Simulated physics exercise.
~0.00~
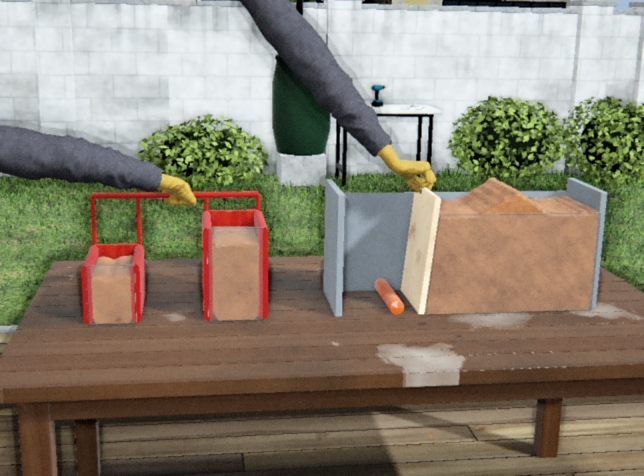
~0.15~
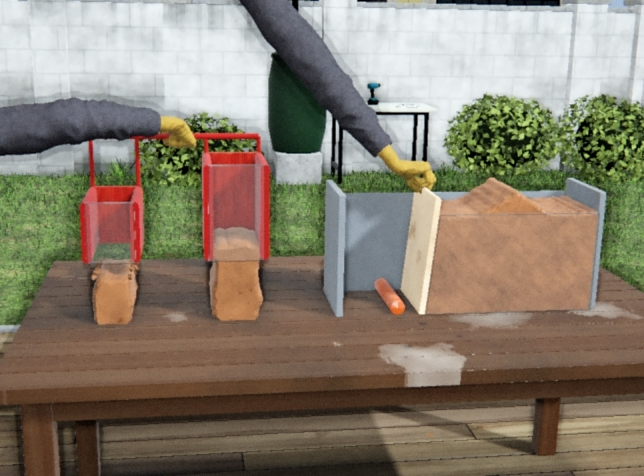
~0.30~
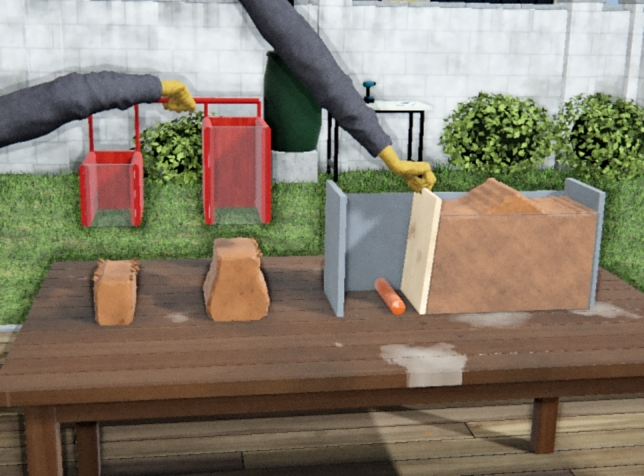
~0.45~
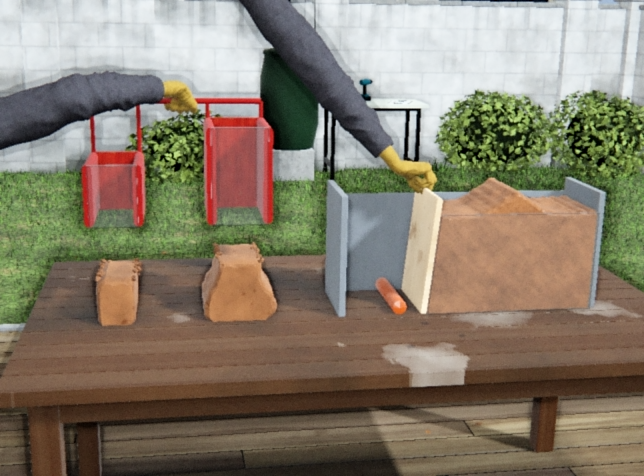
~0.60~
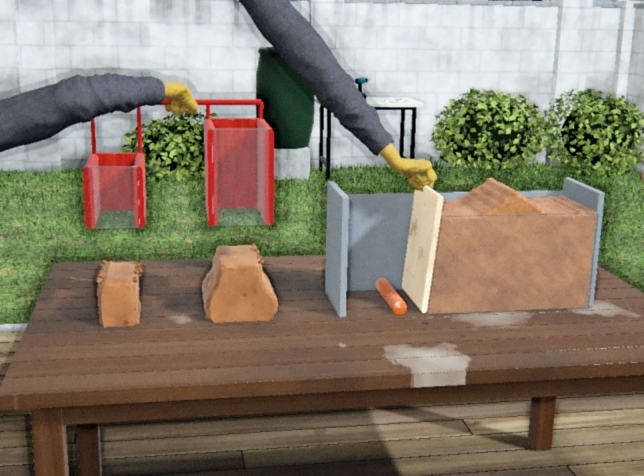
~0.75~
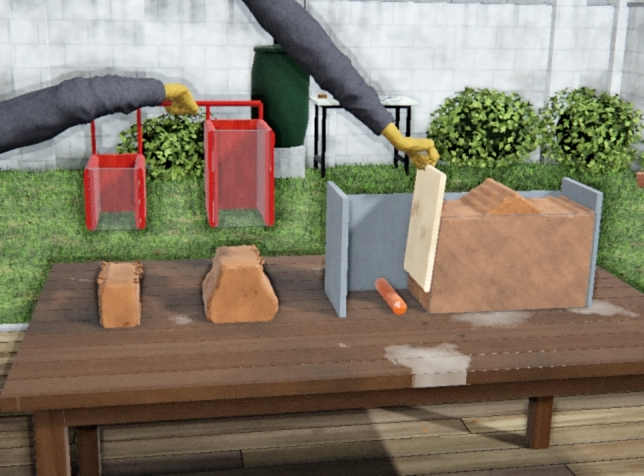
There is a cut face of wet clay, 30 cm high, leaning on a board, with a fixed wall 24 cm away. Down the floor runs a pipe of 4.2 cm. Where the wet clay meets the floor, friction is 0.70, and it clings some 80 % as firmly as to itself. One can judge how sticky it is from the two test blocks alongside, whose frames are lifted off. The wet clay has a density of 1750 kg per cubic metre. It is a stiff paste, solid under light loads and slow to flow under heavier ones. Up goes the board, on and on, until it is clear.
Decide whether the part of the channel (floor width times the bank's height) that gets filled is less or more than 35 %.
I'd put the result lower than 35 %.
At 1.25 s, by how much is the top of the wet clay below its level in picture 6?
Around 1.5 cm.
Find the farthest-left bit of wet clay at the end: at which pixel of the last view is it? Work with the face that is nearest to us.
Position: Approx. (403, 291).
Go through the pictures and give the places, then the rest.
In the first picture, top of the board at (439, 214), not yet moved; highest point of the wet clay at (520, 195); test blocks 14 cm, 23 cm high (left to right).
In the second picture, top of the board at (440, 214), not yet moved; highest point of the wet clay at (520, 195); test blocks 14 cm, 22 cm high (left to right).
In the third picture, top of the board at (440, 215), not yet moved; highest point of the wet clay at (520, 195); test blocks 14 cm, 19 cm high (left to right).
In the fourth picture, top of the board at (441, 215), not yet moved; highest point of the wet clay at (520, 195); test blocks 14 cm, 18 cm high (left to right).
In the fifth picture, top of the board at (442, 212), moved 9 mm; highest point of the wet clay at (520, 196); test blocks 14 cm, 18 cm high (left to right).
In the sixth picture, top of the board at (445, 191), moved 7.5 cm; highest point of the wet clay at (519, 196); test blocks 14 cm, 18 cm high (left to right).
By 0.98 s, the face still stands, with nothing on top of the pipe; the channel is 0 % full.
By 1.25 s, the fallen stuff reaches 6 % of the way across, with nothing on top of the pipe; the channel is 2 % full.
By 1.51 s, the fallen stuff reaches 28 % of the way across, with 1.1 cm on top of the pipe; the channel is 16 % full.
By 1.78 s, the fallen stuff reaches 31 % of the way across, with 1.9 cm on top of the pipe; the channel is 18 % full.
By 1.82 s, at the end, the fallen stuff reaches 31 % of the way across, with 1.9 cm on top of the pipe; the channel is 18 % full.
